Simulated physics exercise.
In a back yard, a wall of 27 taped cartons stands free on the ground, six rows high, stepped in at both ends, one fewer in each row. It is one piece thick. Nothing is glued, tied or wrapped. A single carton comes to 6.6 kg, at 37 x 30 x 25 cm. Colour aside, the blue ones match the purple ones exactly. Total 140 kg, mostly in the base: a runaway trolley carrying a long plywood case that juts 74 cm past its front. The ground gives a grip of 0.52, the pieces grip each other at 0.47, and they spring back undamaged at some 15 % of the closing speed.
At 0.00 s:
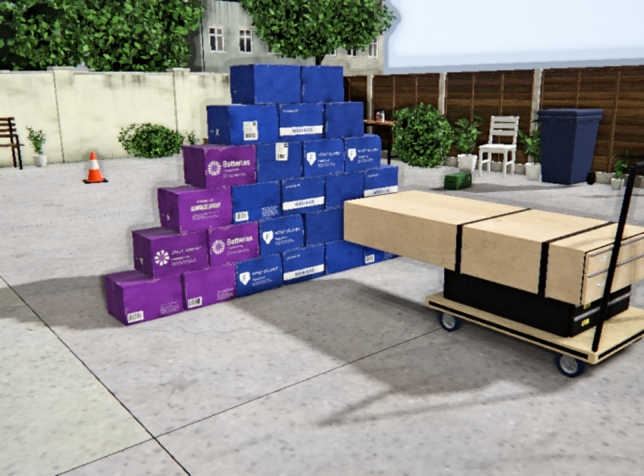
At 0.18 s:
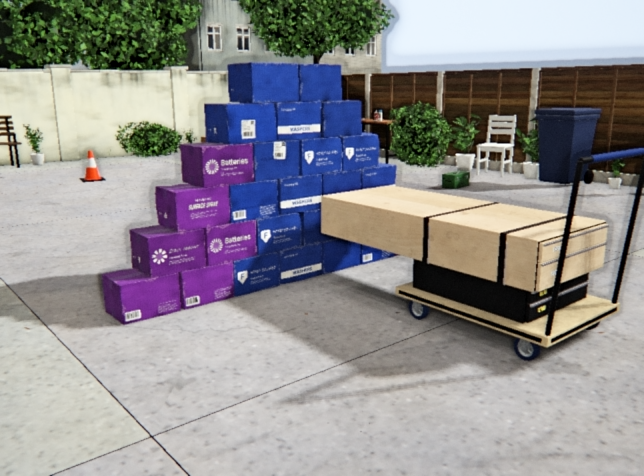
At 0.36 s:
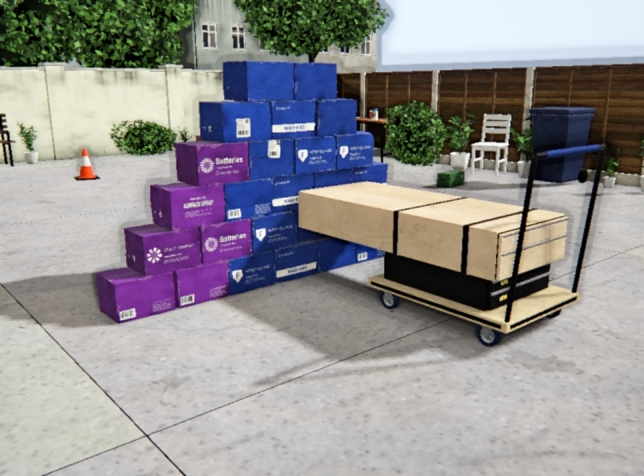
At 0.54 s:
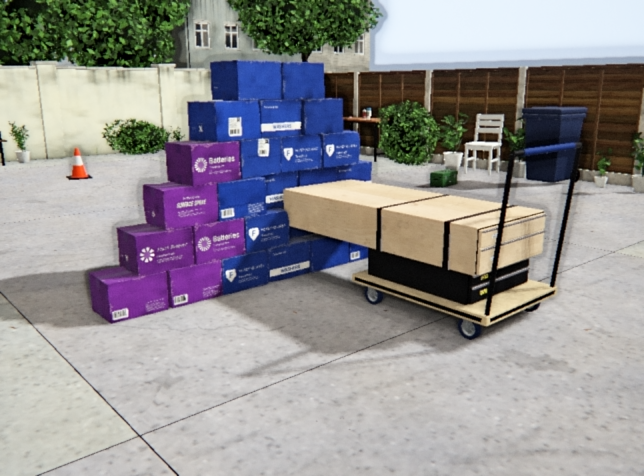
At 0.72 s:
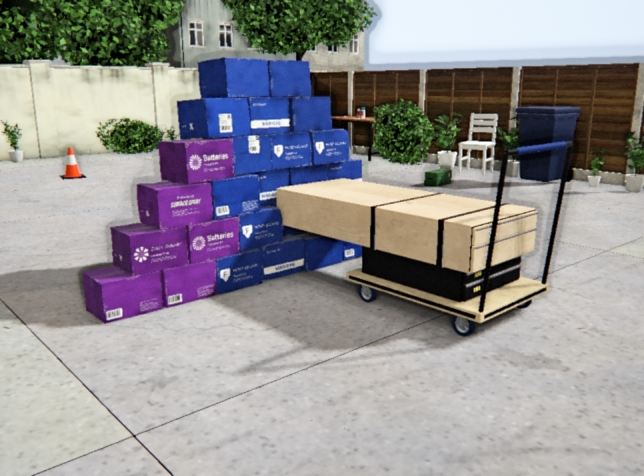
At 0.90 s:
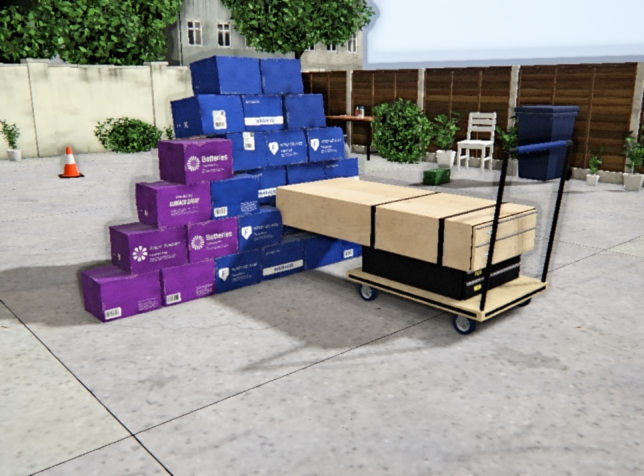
A stepped wall of blue and purple cartons stood in a yard as a trolley carrying a long wooden box rolled left into it, pushing some cartons out of line and tilting the upper blue ones.
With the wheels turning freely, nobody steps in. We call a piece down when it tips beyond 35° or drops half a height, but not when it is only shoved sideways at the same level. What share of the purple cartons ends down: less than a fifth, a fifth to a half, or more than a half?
The share is less than a fifth.
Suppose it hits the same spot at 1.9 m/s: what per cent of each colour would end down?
Down at the end: Purple 0 per cent, blue 60 per cent.
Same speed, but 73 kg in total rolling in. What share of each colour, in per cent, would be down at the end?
The split would be purple 0, then blue 0 per cent.
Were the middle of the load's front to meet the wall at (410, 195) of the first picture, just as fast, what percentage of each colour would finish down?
The purple ones would be 10 per cent down and the blue ones 50 per cent.
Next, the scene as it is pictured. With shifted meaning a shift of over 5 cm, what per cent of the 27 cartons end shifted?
The share is 50 %.
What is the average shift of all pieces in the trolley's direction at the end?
Averaged out, it's some 45 centimetres.
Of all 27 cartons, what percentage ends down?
50 per cent.
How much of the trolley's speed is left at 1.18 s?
Speed: Near 0.0 m/s.
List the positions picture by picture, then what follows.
In the first picture (each place is the centre of the face we see best; the camera pans a little), load (350, 215) 37 cm short of the wall; top purple carton (231, 167); top blue carton (278, 84); all as stacked.
Load (326, 208) 15 cm short of the wall; top purple carton (229, 165), in the second picture.
Load (303, 203) 41 mm into the wall's line; top purple carton (224, 164); 5 have shifted, in the third picture.
Load (288, 201) 13 cm into the wall's line; top purple carton (217, 163); top blue carton (260, 80) moved 48 mm; 13 have shifted, in the fourth picture.
Load (282, 200) 16 cm into the wall's line; top purple carton (211, 161); top blue carton (248, 78) tilted 4°; steepest lean 4°, the carton at (291, 78); 15 have shifted, in the fifth picture.
Load (281, 199) 16 cm into the wall's line; top purple carton (210, 162); top blue carton (240, 75) tilted 8°; 13 have shifted, in the sixth picture.
By 1.18 s, load 14 cm past the wall's line, stopped; none of the 8 purple cartons down (0 of 27 in all colours); top purple carton unmoved; top blue carton tilted 17°.
By 1.44 s, load 14 cm past the wall's line, stopped; none of the 8 purple cartons down (6 of 27 in all colours); top purple carton unmoved; top blue carton tilted 35°, 16 cm lower.
By 1.66 s, load 14 cm past the wall's line, stopped; none of the 8 purple cartons down (13 of 27 in all colours); top purple carton unmoved; top blue carton tilted 64°, 58 cm lower.
By 1.84 s, load 14 cm past the wall's line, stopped; none of the 8 purple cartons down (13 of 27 in all colours); top purple carton unmoved; top blue carton on its side.
When it is over (2.7 s), load 14 cm past the wall's line, stopped; none of the 8 purple cartons down (13 of 27 in all colours); top purple carton unmoved; top blue carton on its side. That is 0 per cent. In pixels of the last frame, middles, top purple carton near (196, 160), top blue carton near (120, 228).
